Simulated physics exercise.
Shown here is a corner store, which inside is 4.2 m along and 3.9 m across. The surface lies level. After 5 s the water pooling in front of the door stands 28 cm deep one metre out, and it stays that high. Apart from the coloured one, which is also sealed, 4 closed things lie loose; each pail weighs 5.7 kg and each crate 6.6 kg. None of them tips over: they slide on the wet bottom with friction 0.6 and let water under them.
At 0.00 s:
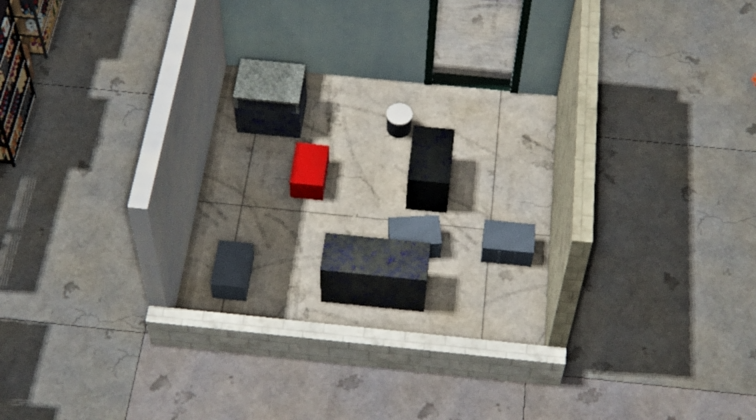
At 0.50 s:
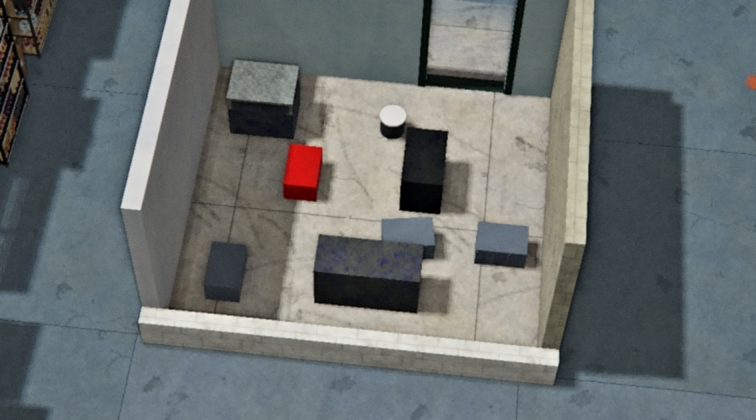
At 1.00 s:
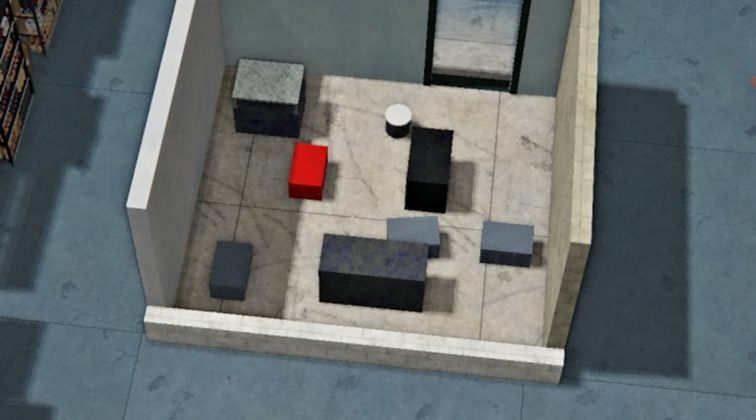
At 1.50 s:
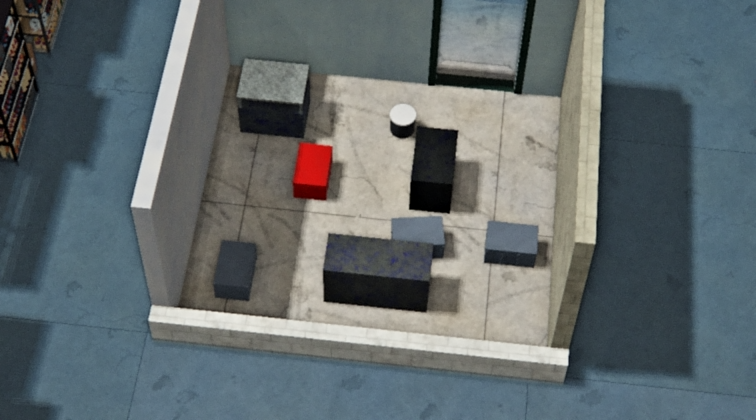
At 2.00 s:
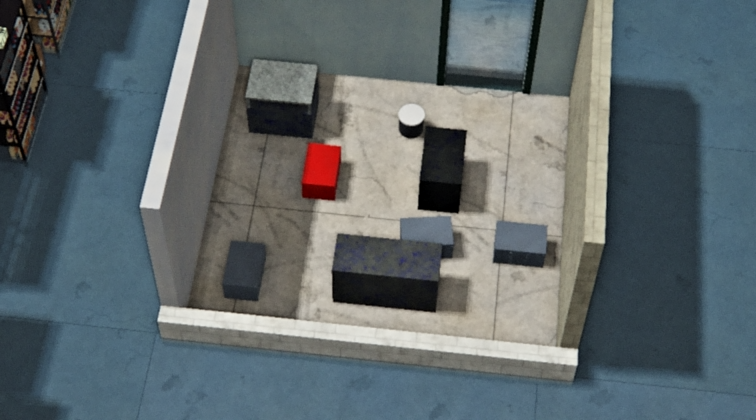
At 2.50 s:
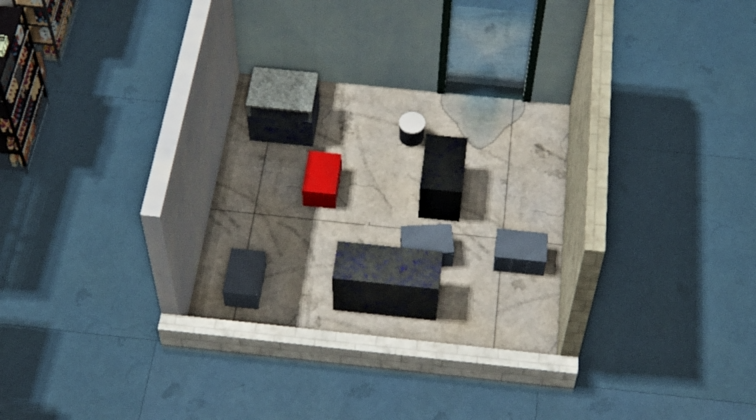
A small roofless room with pale walls, seen from high above, stands on a floor that turns from grey to blue as water spreads around it outside. Inside, a red crate sits left of centre among dark and grey blocks and a small white-topped cylinder, with a doorway at the back. The view shifts slightly, the objects stay put, and a thin puddle enters at the doorway.
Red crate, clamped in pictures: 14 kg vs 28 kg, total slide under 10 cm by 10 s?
Heavier only.
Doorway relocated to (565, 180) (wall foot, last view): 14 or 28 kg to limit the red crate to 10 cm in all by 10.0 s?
I'd say you need the heavier one.
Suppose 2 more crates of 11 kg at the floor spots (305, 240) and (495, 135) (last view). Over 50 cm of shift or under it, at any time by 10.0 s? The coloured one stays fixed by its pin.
The first comes out below the threshold, the second above the threshold.
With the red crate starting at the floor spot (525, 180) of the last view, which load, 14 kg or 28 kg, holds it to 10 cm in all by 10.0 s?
Note: None OK.
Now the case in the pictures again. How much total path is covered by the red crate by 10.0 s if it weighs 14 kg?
Around 120 cm in total.
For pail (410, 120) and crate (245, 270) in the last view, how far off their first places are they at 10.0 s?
In turn: 50 cm, 120 cm.
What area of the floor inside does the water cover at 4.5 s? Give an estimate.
About 6.0 m2.
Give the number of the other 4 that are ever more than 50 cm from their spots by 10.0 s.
The answer here is 3.
After 3.5 s the red crate would be 0 cm from its start with 14 kg and 0 cm from its start with 28 kg; 0 cm of water round it then.
After 4.5 s the red crate would be 0 cm from its start with 14 kg and 0 cm from its start with 28 kg; 1 cm of water round it then.
After 7.0 s the red crate would be 33 cm from its start with 14 kg and 0 cm from its start with 28 kg; 5 cm of water round it then.
After 10.0 s the red crate would be 91 cm from its start with 14 kg and 1 cm from its start with 28 kg; 10 cm of water round it then.
